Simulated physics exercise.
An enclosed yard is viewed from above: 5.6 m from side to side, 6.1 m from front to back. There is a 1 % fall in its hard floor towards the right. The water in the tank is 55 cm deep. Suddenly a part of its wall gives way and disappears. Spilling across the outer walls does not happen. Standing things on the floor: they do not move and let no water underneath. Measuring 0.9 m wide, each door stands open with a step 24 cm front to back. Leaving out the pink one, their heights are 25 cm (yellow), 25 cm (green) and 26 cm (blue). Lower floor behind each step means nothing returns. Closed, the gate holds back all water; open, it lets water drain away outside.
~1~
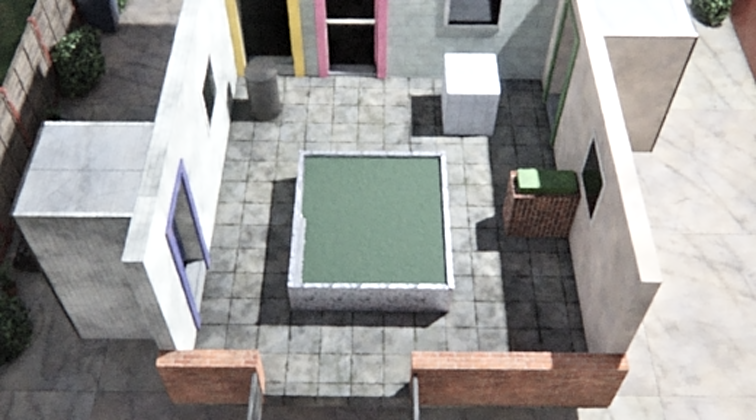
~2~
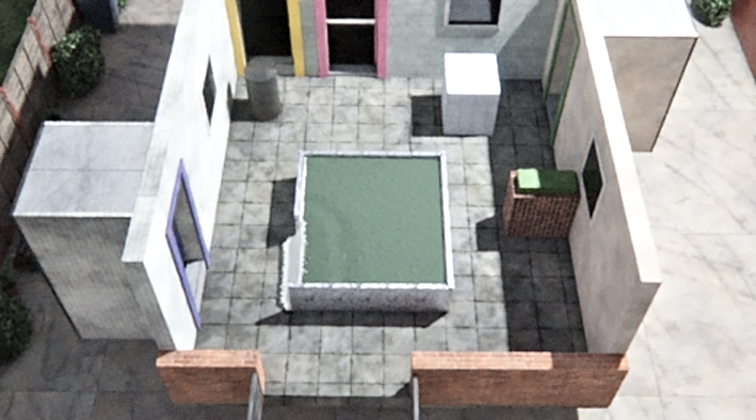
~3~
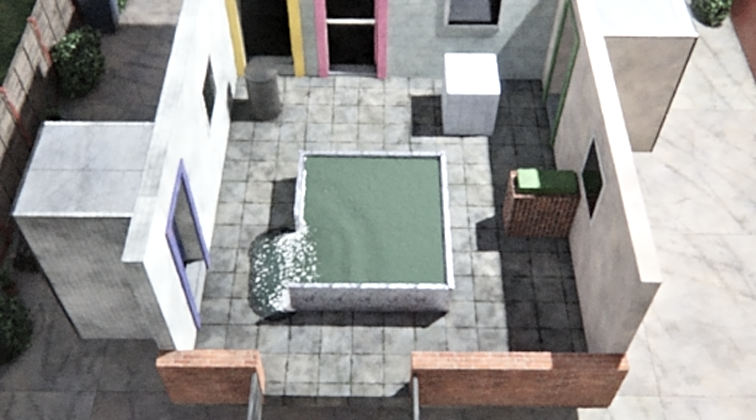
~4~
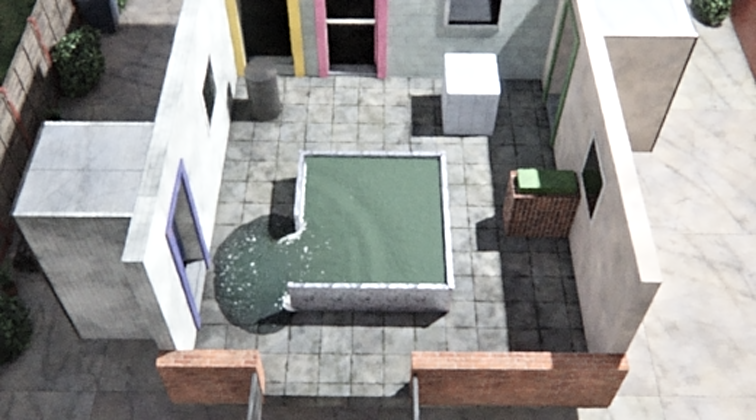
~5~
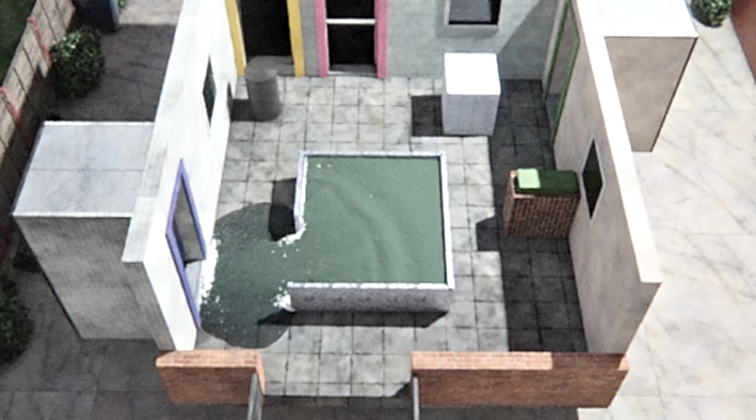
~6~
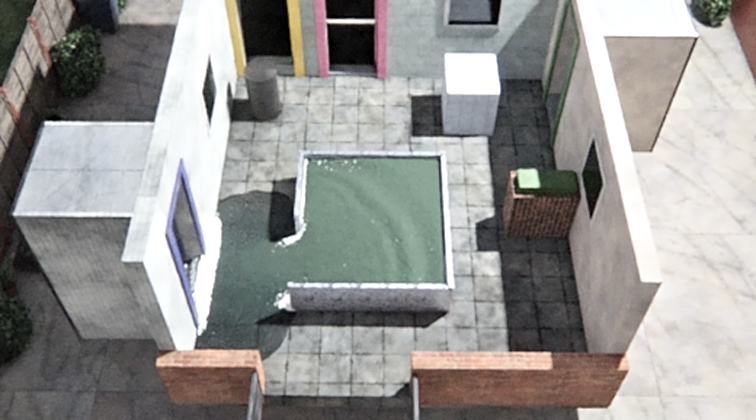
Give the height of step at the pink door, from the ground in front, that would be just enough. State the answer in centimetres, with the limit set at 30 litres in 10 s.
Close to 8 cm.
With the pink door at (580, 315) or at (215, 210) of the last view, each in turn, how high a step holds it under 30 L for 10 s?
You'd want roughly 11.0 cm there first, then roughly 13.0 cm.
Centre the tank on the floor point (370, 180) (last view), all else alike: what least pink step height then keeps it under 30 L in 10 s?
About 7.5 centimetres.
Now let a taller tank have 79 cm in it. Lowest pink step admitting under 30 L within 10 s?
Roughly 12.0 cm high.
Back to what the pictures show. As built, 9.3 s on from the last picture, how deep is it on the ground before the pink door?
Lab note: Depth approx. 8.0 cm.
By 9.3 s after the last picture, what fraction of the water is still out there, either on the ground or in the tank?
I'd say near 84 per cent is still there.
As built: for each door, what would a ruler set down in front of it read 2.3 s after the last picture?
Yellow door 8 cm, green door 0 cm, pink door 3 cm, blue door 30 cm.
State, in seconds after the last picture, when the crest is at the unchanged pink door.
Around 2.8 seconds.
Then, 0.7 s after the last picture water covers 15 % of the floor, deepest (44 cm) near (190, 377); it has not reached the pink door.
Then, 2.3 s after the last picture water covers 50 % of the floor, deepest (34 cm) near (190, 377); 3 cm at the pink door, 0 litres in over its 7 cm step.
Then, 9.3 s after the last picture water covers 95 % of the floor, deepest (14 cm) near (546, 166); 8 cm at the pink door, 43 litres in over its 7 cm step.
At the pink door as built, the water peaked near 13 cm, 2.9 s after the last picture.
Run again over the same 10 s with other heights there, 51 litres in over 6.5 cm, 17 litres over 9 cm. The limit of 30 litres is kept from about 8 cm up.
